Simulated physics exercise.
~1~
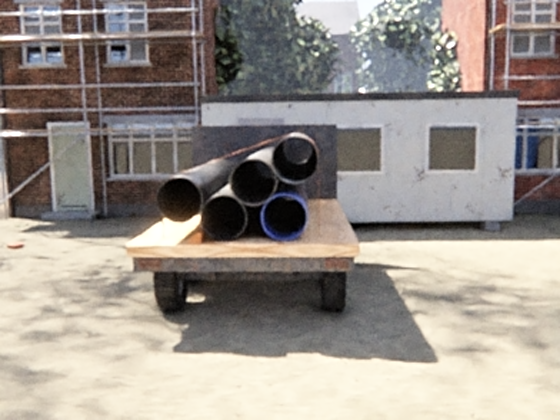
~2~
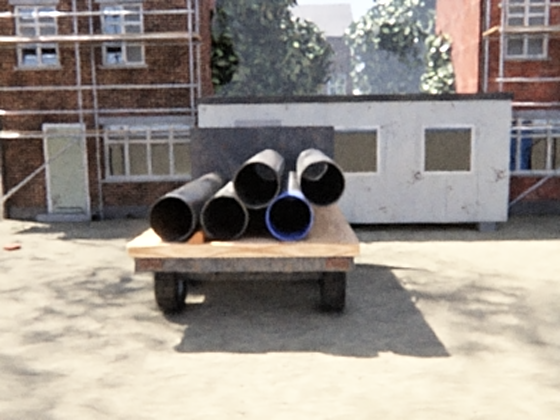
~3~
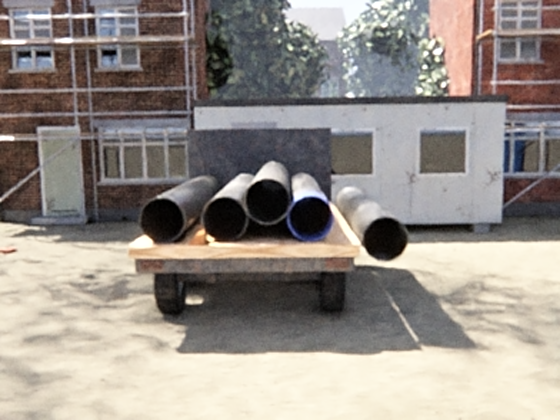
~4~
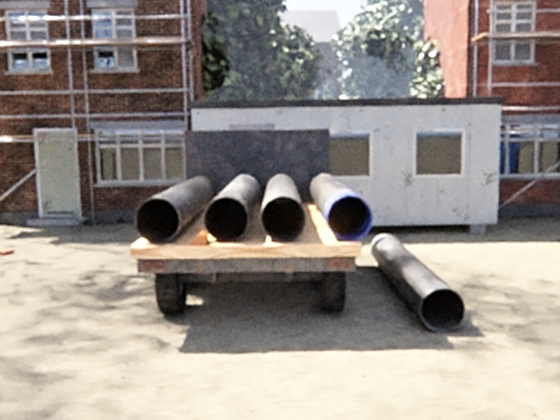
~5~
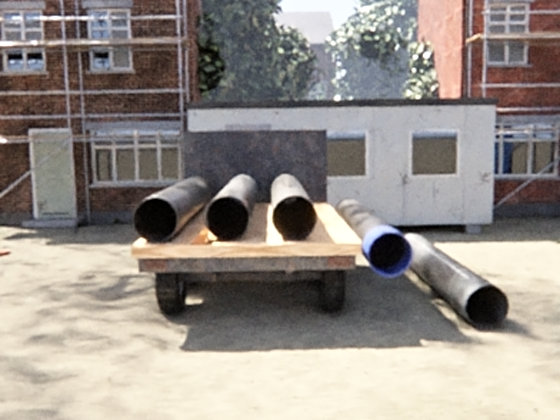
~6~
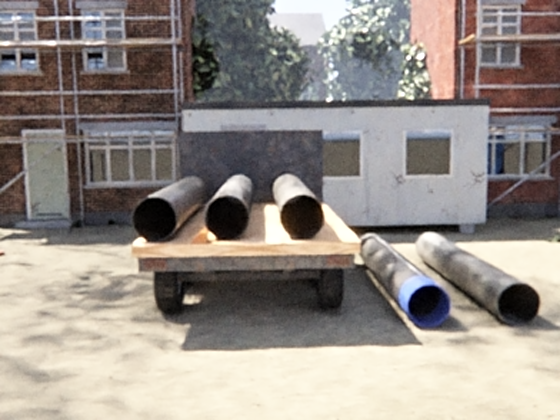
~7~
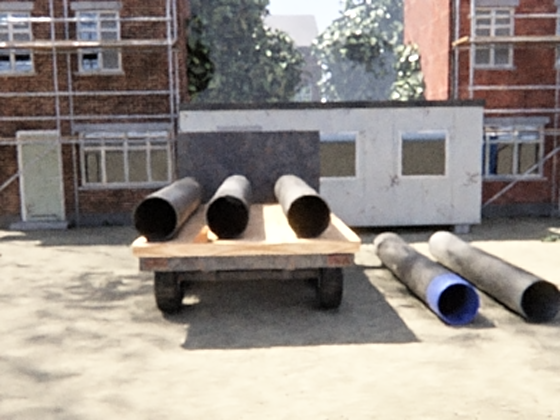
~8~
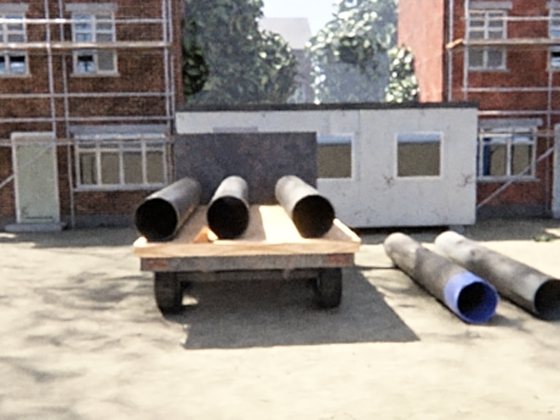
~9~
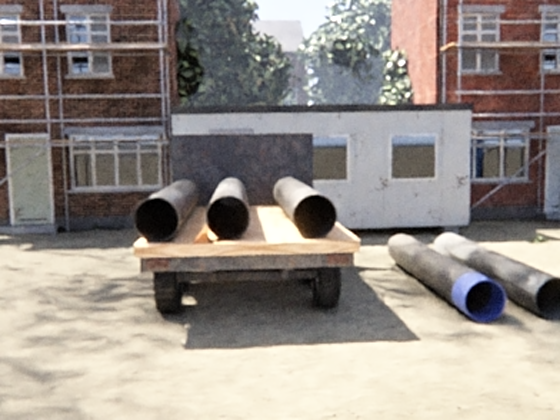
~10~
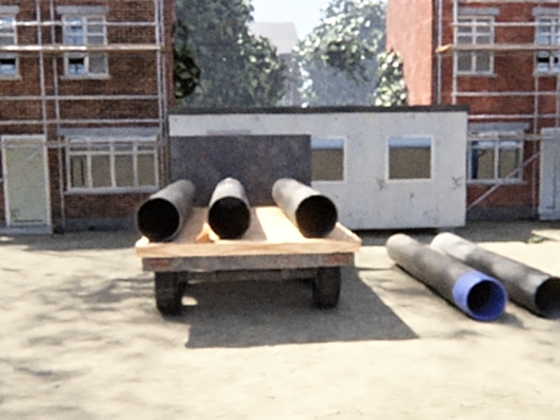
A flatbed trailer sheds a black pipe, then the blue-ended one, onto the ground at right.
